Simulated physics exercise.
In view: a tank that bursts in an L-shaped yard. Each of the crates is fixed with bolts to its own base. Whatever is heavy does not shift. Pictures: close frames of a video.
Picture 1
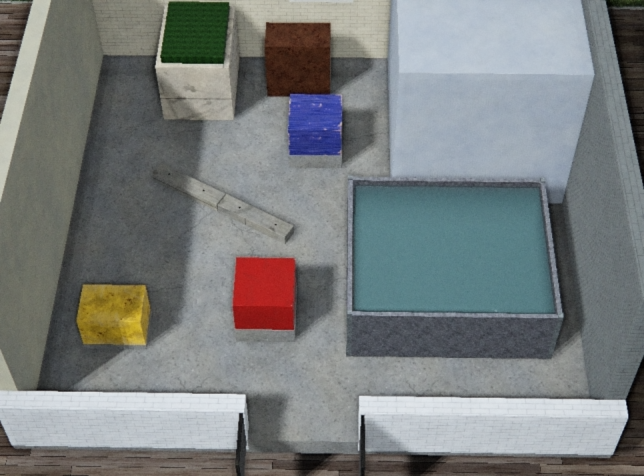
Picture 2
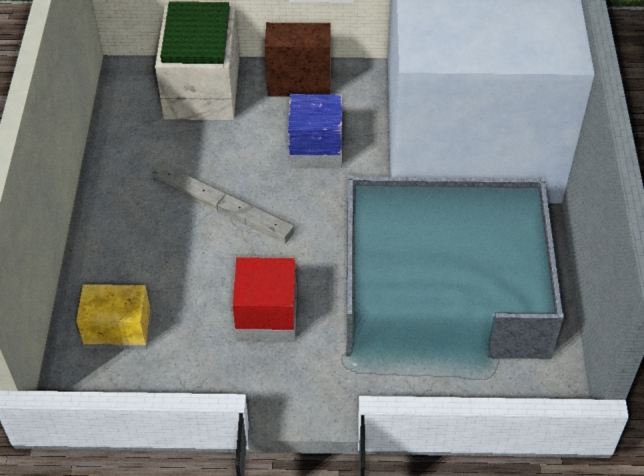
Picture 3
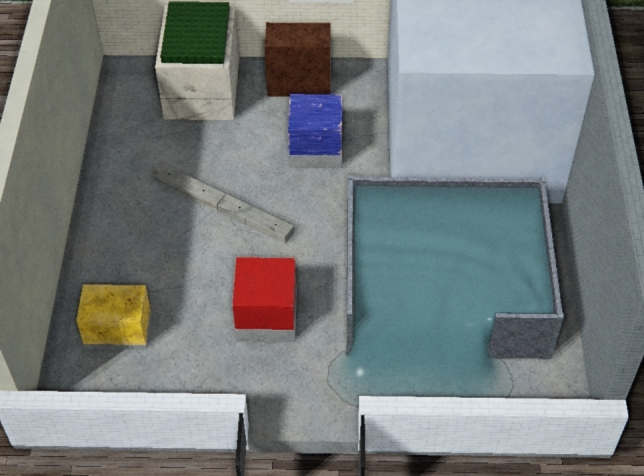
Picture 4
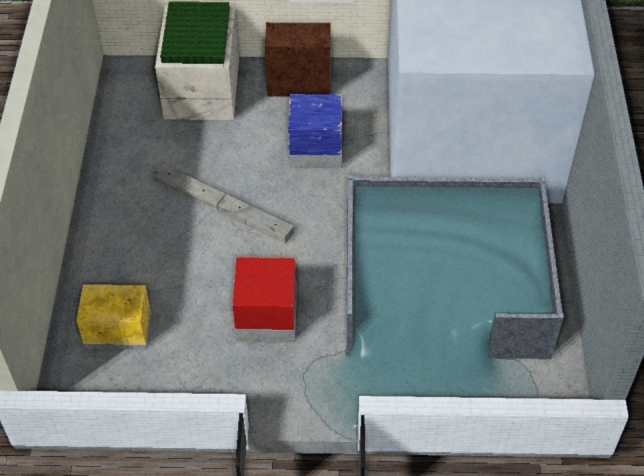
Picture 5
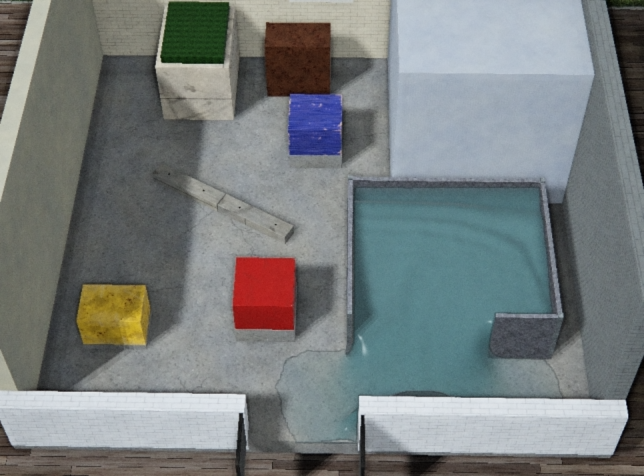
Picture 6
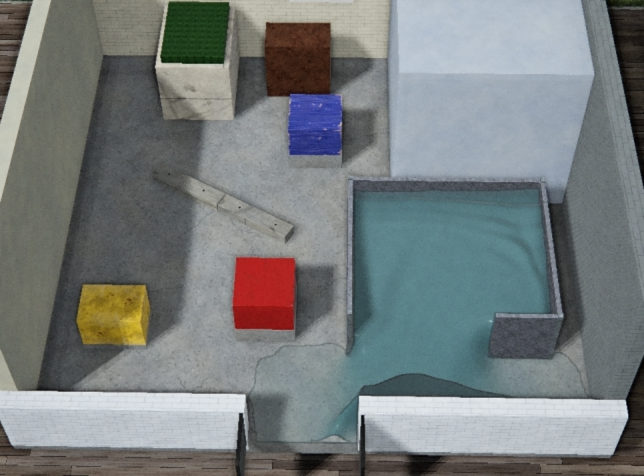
Water pouring from a gap in the front wall of a grey tank, spreading across the concrete floor to the low white wall and left toward its opening.
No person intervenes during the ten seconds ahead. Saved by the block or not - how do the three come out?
The yellow crate has too short a plinth; the blue crate has a tall enough plinth; the red crate has a tall enough plinth.
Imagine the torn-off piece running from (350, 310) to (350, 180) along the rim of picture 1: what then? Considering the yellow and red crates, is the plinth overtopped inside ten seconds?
My take: The yellow one gets flooded, while the red one gets flooded.
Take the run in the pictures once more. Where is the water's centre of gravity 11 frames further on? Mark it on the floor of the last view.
Somewhere around (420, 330) in the last view.
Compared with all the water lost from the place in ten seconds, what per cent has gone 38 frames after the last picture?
Near 80 in a hundred, I reckon.
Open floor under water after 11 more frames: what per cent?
That works out at 35 %.
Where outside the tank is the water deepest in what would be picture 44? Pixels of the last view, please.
I'd point to about (169, 61).
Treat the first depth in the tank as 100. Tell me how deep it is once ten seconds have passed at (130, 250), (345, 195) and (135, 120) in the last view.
14, 4 and 10 per cent, roughly.
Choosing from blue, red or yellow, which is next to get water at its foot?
The answer is the red-painted one.
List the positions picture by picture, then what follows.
In the first frame, still water in the open tank at (450, 248).
In the second frame, the front is at (491, 366), out from the gap at (420, 342).
In the third frame, the front is at (499, 398), out from the gap at (420, 342).
In the fourth frame, water pours out at (420, 344) and has run to a hidden place.
In the fifth frame, the front is at a hidden place, out from the gap at (420, 344).
In the sixth frame, water pours out at (420, 344) and has run to a hidden place.
A moment on, water covers 20 % of the floor; the yellow crate not reached, the blue crate not reached, the red crate water round its plinth.
Next, water covers 35 % of the floor; the yellow crate water round its plinth, the blue crate not reached, the red crate water round its plinth.
Then, water covers 55 % of the floor; the yellow crate water round its plinth, the blue crate not reached, the red crate water round its plinth.
Later, water covers 80 % of the floor; the yellow crate water round its plinth, the blue crate water round its plinth, the red crate water round its plinth.
In the end, water covers 95 % of the floor; the yellow crate was topped, the blue crate stayed above the water, the red crate stayed above the water.
